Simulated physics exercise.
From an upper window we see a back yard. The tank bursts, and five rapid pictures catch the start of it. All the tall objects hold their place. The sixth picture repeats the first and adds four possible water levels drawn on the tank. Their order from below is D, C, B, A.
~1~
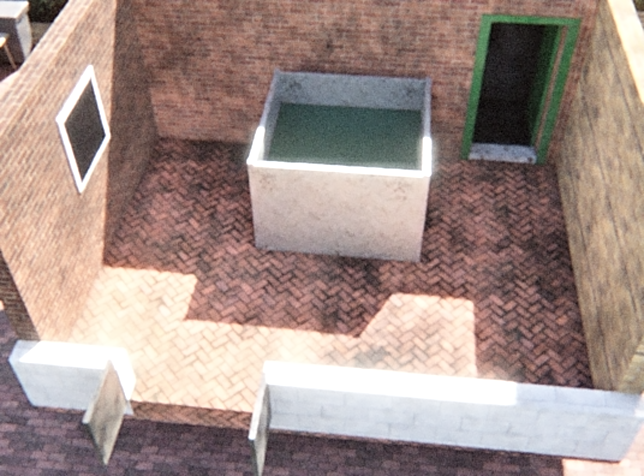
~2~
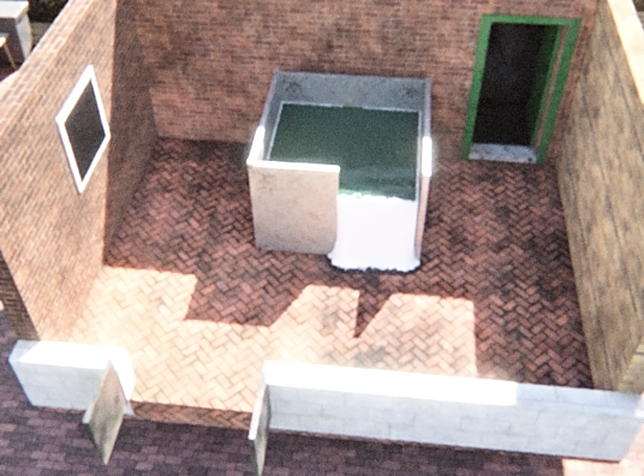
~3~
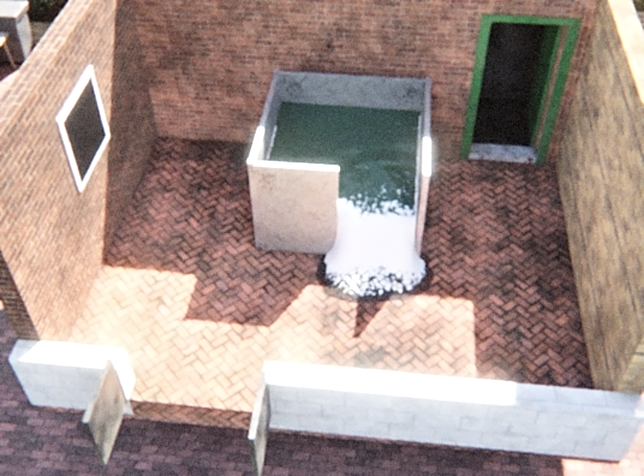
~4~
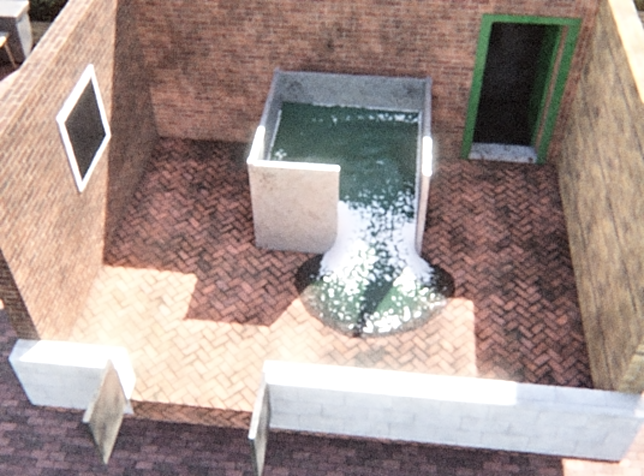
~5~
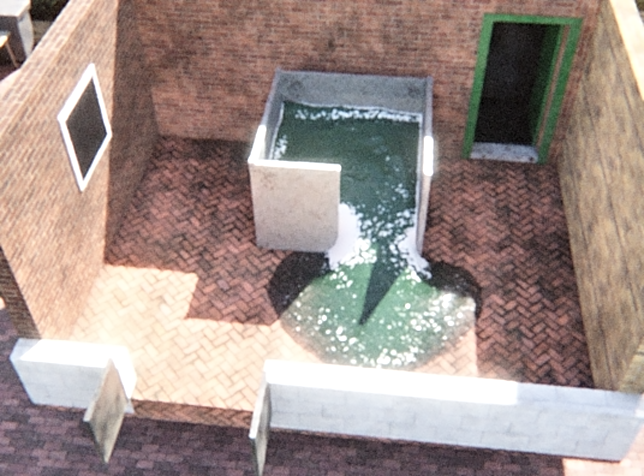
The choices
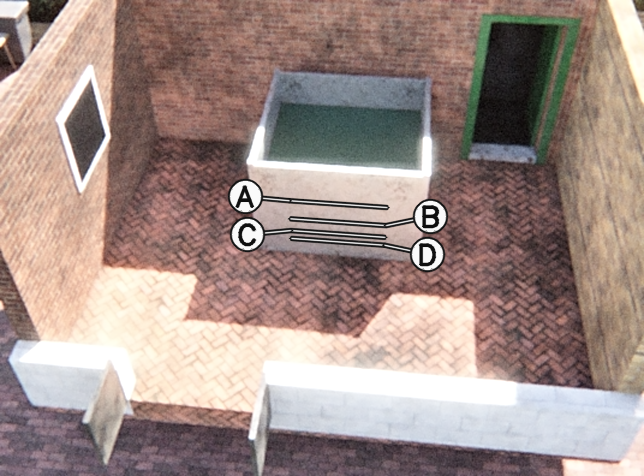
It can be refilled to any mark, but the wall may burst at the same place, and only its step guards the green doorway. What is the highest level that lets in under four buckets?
That is level C.
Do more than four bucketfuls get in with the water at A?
Yes, it does.
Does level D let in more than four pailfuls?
No, that is safe.
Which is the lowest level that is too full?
Level B.
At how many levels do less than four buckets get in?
Two of them.
On the marked copy, A at (338, 204); B at (337, 222); C at (337, 233); D at (337, 241); from the bottom up D, C, B, A.
For level A, dozens of bucketfuls pour in.
For level B, about 9 bucketfuls get in.
For level C, a splash gets over, under a bucket.
For level D, nothing gets over.
